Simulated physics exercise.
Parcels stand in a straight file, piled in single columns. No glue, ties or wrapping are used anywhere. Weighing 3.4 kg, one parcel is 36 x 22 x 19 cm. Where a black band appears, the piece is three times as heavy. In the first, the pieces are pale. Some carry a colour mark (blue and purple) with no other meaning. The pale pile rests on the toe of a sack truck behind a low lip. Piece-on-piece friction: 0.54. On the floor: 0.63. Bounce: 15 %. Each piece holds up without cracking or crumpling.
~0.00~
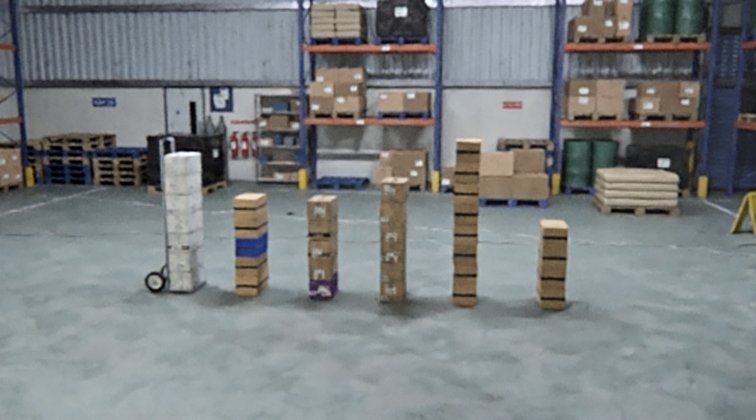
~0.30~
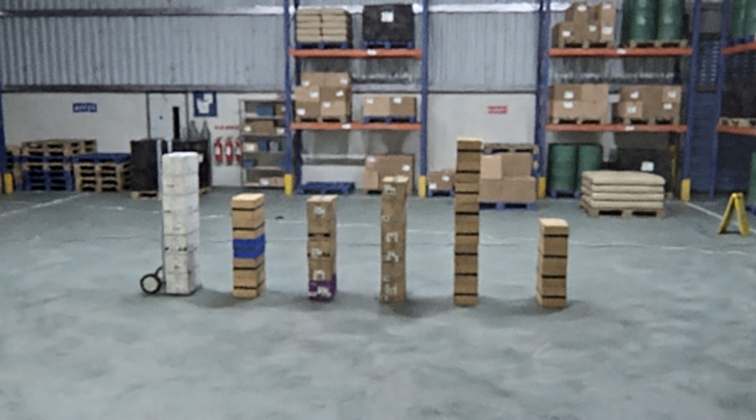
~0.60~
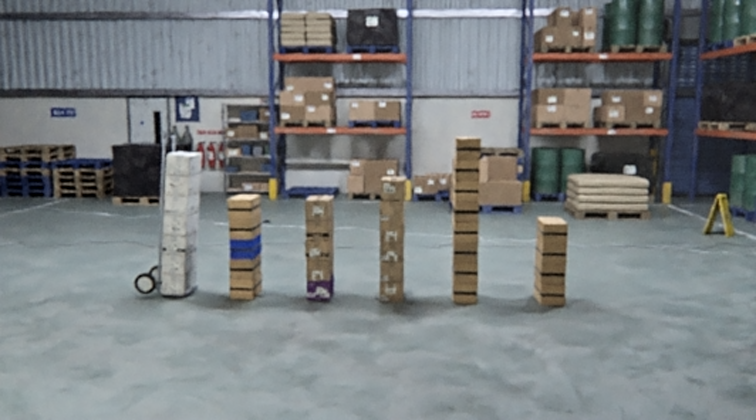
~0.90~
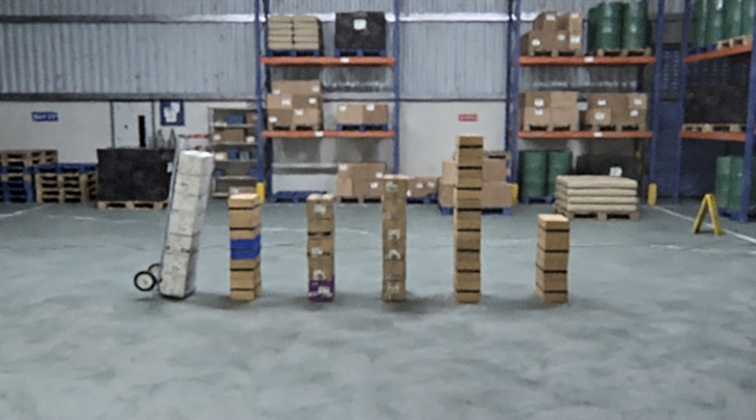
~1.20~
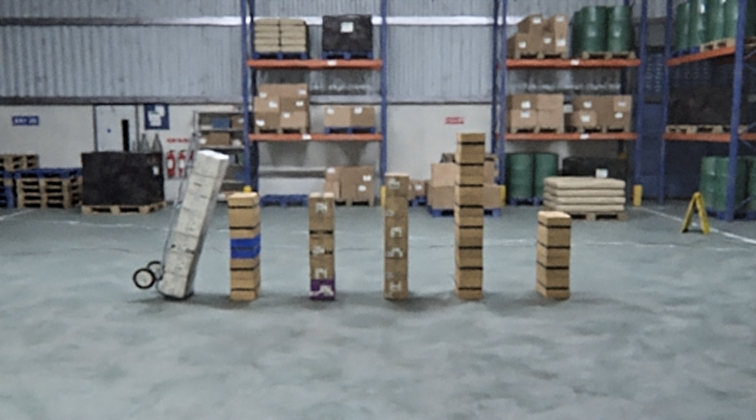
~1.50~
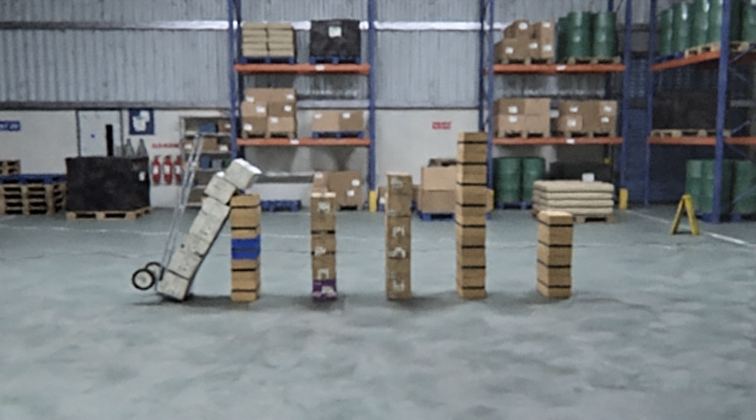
A sack truck carrying a pale stack of parcels tilted slowly to the right, and then its upper parcels bent over further toward the neighbouring brown column with the blue parcel, while the other columns stood still.
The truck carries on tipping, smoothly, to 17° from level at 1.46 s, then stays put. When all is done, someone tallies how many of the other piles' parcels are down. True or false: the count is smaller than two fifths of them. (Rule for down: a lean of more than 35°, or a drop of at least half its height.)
True.
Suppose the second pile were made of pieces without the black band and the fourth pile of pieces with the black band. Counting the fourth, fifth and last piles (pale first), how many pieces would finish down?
Fourth 6, fifth 7, last 3.
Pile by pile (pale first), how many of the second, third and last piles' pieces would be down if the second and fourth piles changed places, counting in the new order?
Pile by pile, you'd see second at 5, third at 5 and last at 4 down.
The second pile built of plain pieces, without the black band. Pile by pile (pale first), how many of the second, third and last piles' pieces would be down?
Down per pile - second: 5, third: 5, last: 4.
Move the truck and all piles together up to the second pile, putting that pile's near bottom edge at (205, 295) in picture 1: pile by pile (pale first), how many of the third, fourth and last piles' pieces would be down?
Third 0, fourth 0, last 0.
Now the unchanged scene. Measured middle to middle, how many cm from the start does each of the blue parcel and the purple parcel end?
Blue 0, purple 0.
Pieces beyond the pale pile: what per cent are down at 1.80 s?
By then 0 per cent.
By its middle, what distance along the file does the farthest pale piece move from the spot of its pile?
Roughly 120 centimetres.
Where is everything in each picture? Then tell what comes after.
In the first picture (each place is the centre of the face we see best; the camera moves round a little), truck frame (163, 171) 0° forward; blue parcel (246, 248); purple parcel (320, 289); the others all in place.
The second picture shows truck frame (160, 171) 1° forward; blue parcel (244, 249).
The third picture shows truck frame (163, 170) 5° forward, top of the pale pile leaning 5°; blue parcel (241, 250); the others all in place.
The fourth picture shows truck frame (175, 168) 10° forward, top of the pale pile leaning 10°; purple parcel (320, 290); the others all in place.
The fifth picture shows truck frame (185, 166) 15° forward, top of the pale pile leaning 17°; blue parcel (242, 249); the others all in place.
The sixth picture shows truck frame (189, 166) 17° forward, top of the pale pile leaning 34°; blue parcel (243, 249); purple parcel (324, 290); the others all in place.
By 1.58 s, 1 of the pale pile down; none of the 28 other parcels down, 1 disturbed.
When it is over (2.5 s), 1 of the pale pile down; none of the 28 other parcels down, 1 disturbed; blue parcel unmoved; purple parcel unmoved. That is 0 per cent. In pixels of the last frame, middles, blue parcel near (246, 246), purple parcel near (325, 286).
